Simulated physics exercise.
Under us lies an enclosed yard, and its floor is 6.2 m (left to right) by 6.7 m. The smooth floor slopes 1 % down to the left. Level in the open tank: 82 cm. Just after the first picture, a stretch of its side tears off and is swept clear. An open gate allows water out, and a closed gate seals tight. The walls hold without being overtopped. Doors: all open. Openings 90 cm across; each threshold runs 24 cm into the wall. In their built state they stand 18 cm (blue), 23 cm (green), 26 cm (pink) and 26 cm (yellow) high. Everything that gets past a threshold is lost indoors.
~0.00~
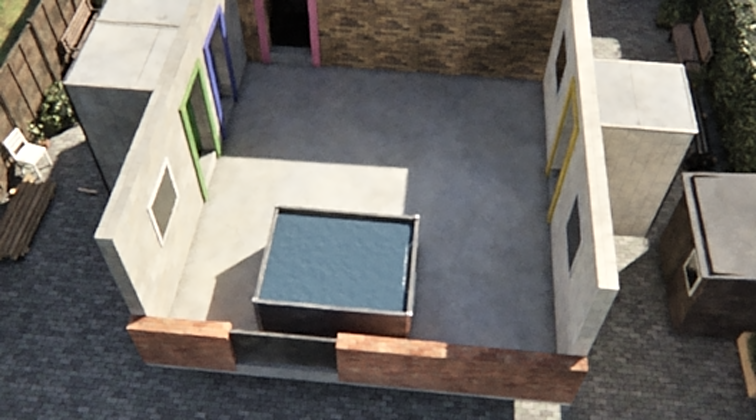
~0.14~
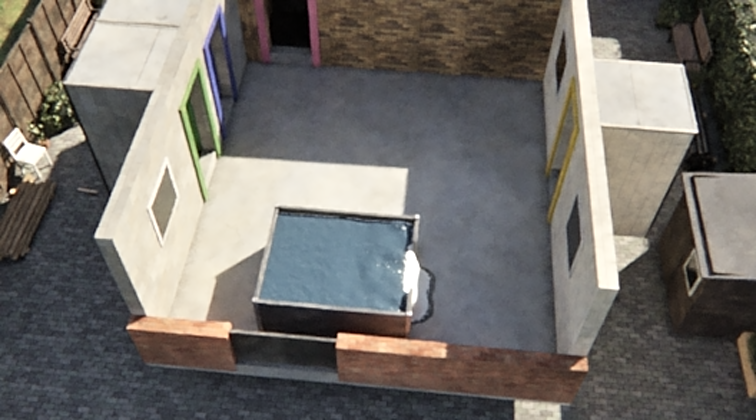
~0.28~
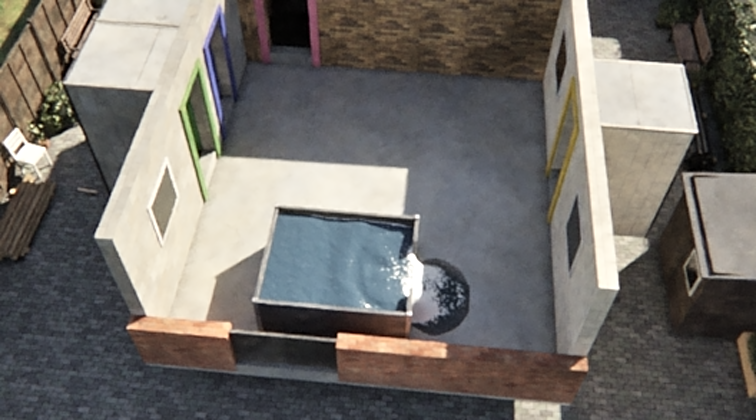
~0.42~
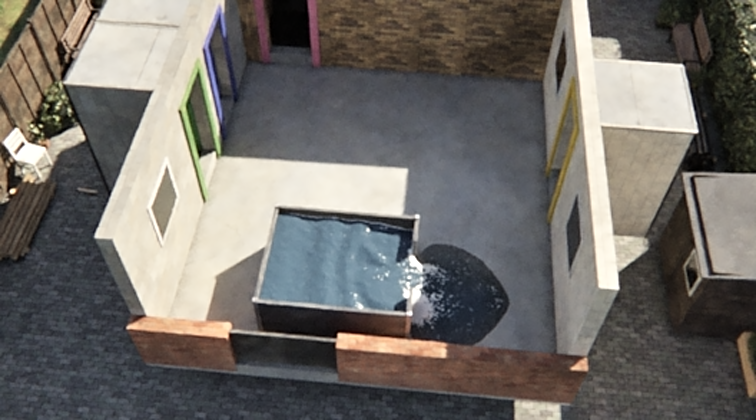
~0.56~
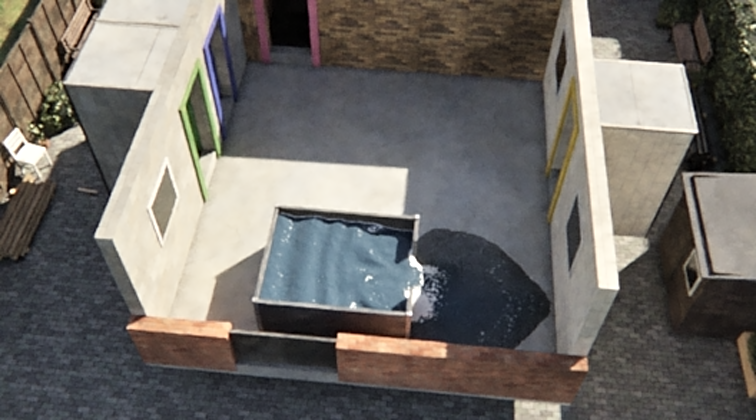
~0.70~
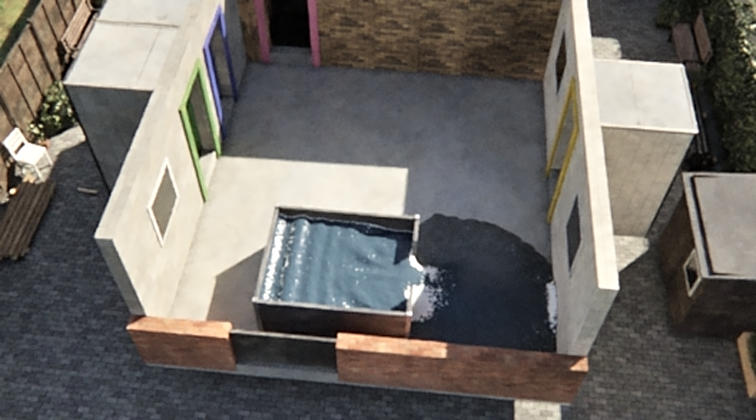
Open tank of water in a roofless walled yard bursting at its right side, water pouring out and spreading darkly across grey floor.
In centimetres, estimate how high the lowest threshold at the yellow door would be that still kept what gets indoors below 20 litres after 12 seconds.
It comes to roughly 10 cm.
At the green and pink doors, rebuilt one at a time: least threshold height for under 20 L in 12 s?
Close to 6.5 cm (green) and close to 10.5 cm (pink).
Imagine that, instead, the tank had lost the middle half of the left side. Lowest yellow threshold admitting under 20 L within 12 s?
It should stand roughly 6.5 cm high.
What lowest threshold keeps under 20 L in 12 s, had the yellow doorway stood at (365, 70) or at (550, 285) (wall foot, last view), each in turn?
In turn: About 5.5 cm, about 31 cm.
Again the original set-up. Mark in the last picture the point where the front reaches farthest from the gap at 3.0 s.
Look about (540, 81) in the last picture.
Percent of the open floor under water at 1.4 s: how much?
Close to 20 per cent is wet.
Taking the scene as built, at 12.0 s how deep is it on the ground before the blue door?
13.0 cm.
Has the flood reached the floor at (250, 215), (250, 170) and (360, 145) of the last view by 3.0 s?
Listed order - unwetted, unwetted, unwetted.
After 1.4 s water covers 20 % of the floor, deepest (52 cm) near (554, 378); 11 cm at the yellow door, 0 litres in over its 26 cm threshold.
After 3.0 s water covers 35 % of the floor, deepest (30 cm) near (551, 298); 14 cm at the yellow door, 0 litres in over its 26 cm threshold.
After 12.0 s water covers 100 % of the floor, deepest (20 cm) near (161, 343); 5 cm at the yellow door, 0 litres in over its 26 cm threshold.
At the yellow door as built, the water arrived by 1.3 s and peaked near 16 cm at 1.8 s.
With a threshold of 9 cm, 27 litres would have come in within the 12 s; with 12 cm, 8 litres. So under 20 litres takes about 10 cm.
